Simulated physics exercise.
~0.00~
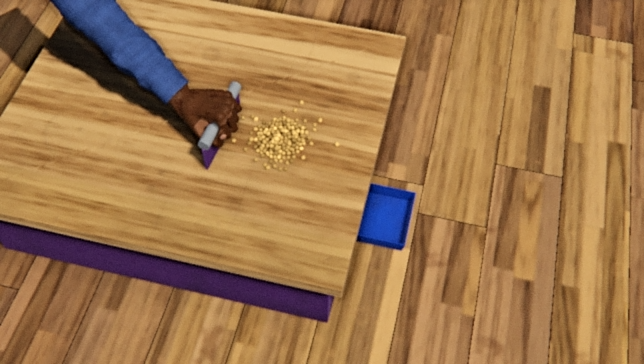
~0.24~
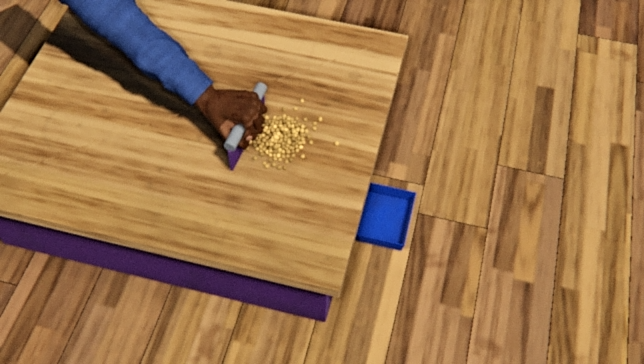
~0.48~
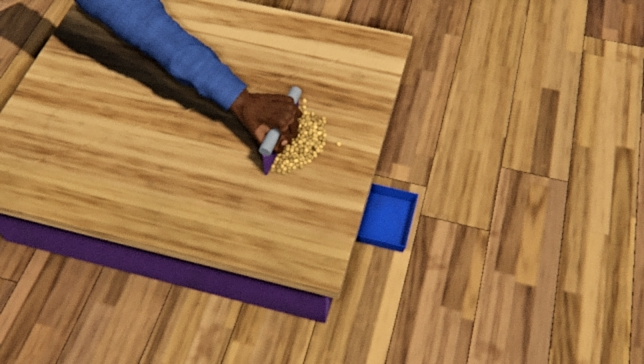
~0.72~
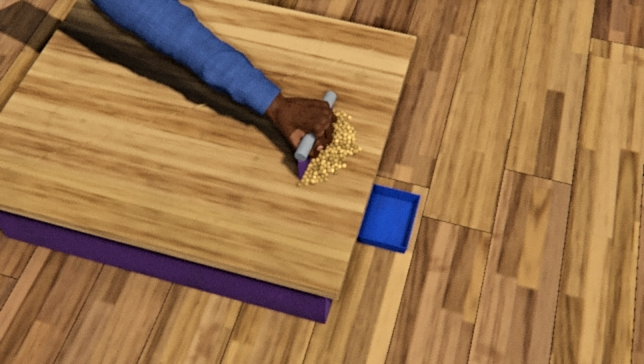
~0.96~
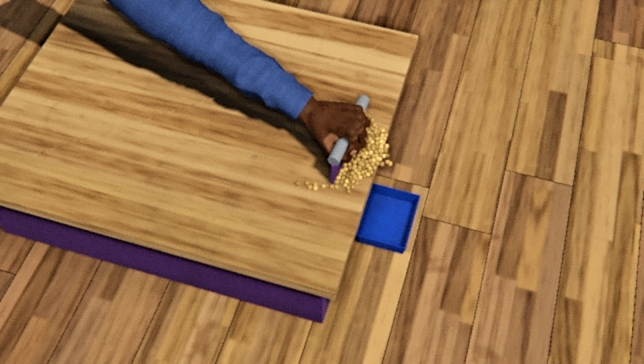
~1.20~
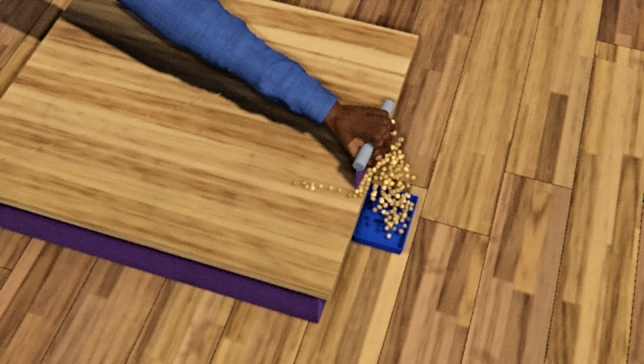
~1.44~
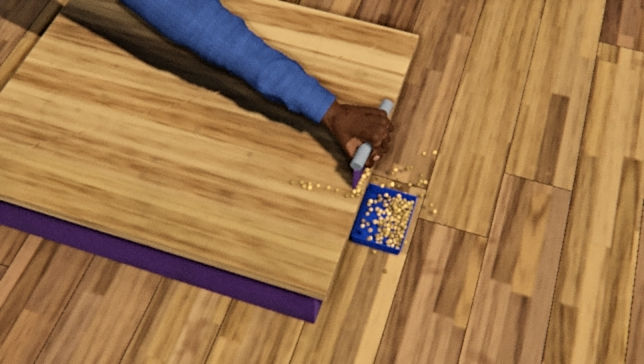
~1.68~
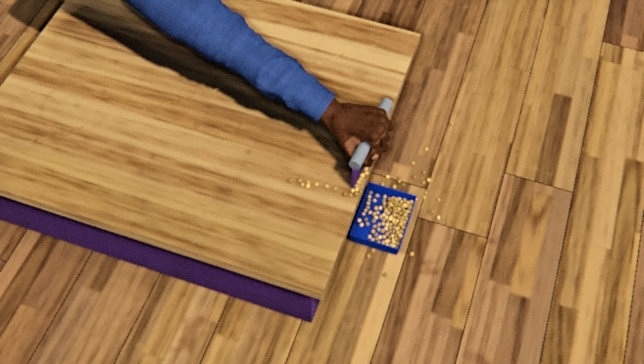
On a wooden tabletop, a hand pushing dried chickpeas rightward over the edge, most landing in a blue tin, some scattering around.
